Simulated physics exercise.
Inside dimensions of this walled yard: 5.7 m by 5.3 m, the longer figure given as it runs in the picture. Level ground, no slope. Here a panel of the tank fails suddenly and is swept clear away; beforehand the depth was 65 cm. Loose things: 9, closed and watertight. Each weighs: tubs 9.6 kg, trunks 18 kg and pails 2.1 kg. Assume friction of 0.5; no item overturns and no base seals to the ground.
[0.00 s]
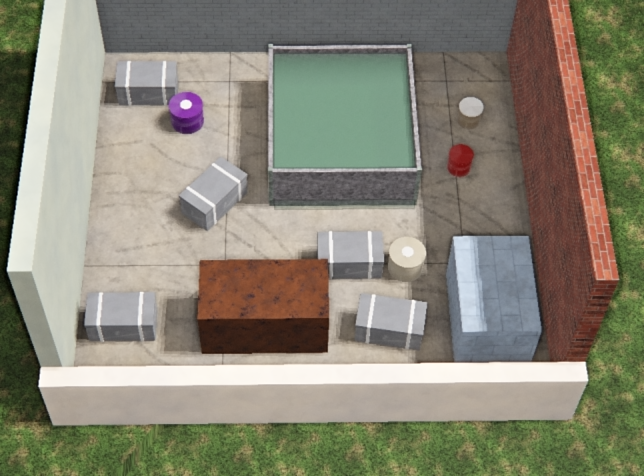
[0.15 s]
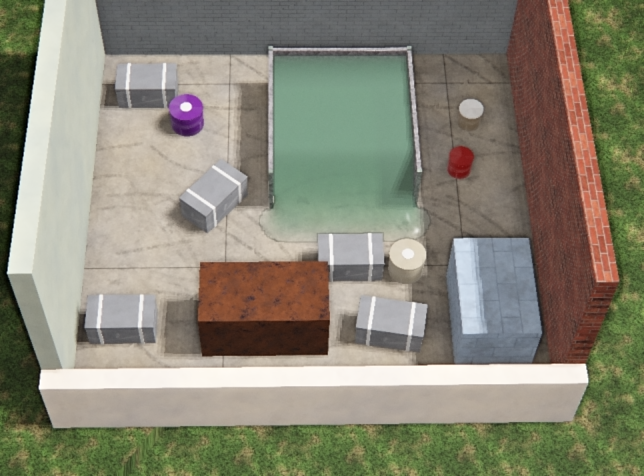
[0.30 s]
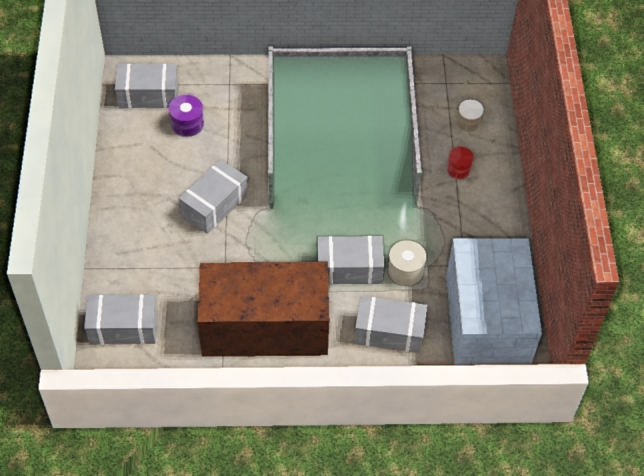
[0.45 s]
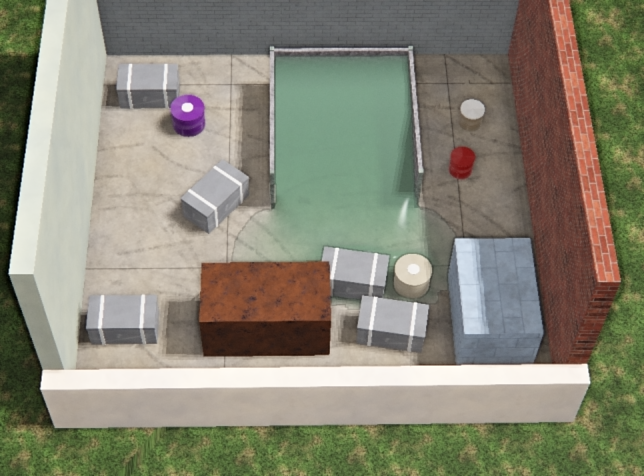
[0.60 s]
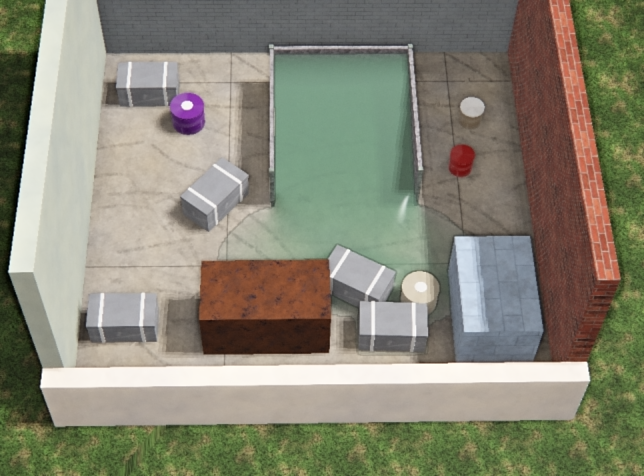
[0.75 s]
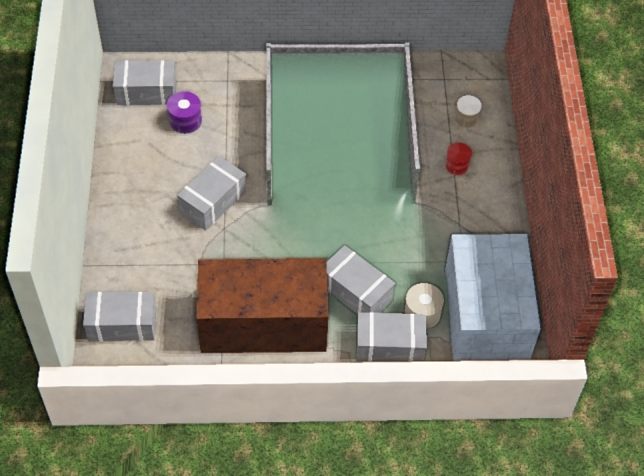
The near side of a tank of green water gave way, and the water spread toward the front of the walled yard, pushing a gray trunk, a cream tub and then another trunk slightly.
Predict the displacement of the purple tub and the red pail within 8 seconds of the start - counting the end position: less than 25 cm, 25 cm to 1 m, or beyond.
The purple tub? It relocates a little. The red pail? It relocates a long way.
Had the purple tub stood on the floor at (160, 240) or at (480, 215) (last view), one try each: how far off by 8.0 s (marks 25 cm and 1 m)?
Taken in turn, it is carried a long way and then is carried a long way.
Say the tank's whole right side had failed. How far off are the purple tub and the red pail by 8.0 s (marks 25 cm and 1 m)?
Well, the purple tub basically stays there and the red pail goes a long way.
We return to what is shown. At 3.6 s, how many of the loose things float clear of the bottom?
That would be 4 of them.
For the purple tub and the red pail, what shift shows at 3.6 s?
0 and 30 cm or so by then.
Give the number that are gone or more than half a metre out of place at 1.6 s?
The number by then is 3.
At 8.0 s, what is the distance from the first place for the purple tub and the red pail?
60 and 200 cm.
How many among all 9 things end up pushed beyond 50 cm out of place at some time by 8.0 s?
It works out to 9.
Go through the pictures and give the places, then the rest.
The purple tub at (186, 105) rests on the ground; the red pail at (461, 154), on the bottom; 3.7 m2 under water; 0 of 9 have shifted, in the first frame.
The purple tub at (186, 107), on the bottom; the red pail at (462, 156), on the bottom; 4.7 m2 under water; 0 of 9 have shifted, in the second frame.
The purple tub at (186, 108), on the bottom; the red pail at (461, 156) rests on the ground; 5.8 m2 under water; 0 of 9 have shifted, in the third frame.
The purple tub at (187, 108) rests on the ground; the red pail at (463, 156), on the bottom; 6.9 m2 under water; 2 of 9 have shifted, in the fourth frame.
The purple tub at (187, 106) rests on the ground; the red pail at (463, 154) rests on the ground; 7.9 m2 under water; 3 of 9 have shifted, in the fifth frame.
The purple tub at (184, 104) rests on the ground; the red pail at (460, 152), on the bottom; 8.7 m2 under water; 3 of 9 have shifted, in the sixth frame.
After 1.6 s the purple tub is near (184, 104), 0.0 m from its start, aground; the red pail is near (460, 152), 0.0 m from its start, aground; 3 afloat.
After 3.6 s the purple tub is near (184, 104), 0.0 m from its start, aground; the red pail is near (441, 137), 0.3 m from its start, aground; 4 afloat.
After 5.6 s the purple tub is near (204, 86), 0.4 m from its start, aground; the red pail is near (419, 54), 1.7 m from its start, afloat; 6 afloat.
After 8.0 s the purple tub is near (203, 69), 0.6 m from its start, afloat; the red pail is near (360, 40), 2.2 m from its start, afloat; 9 afloat.
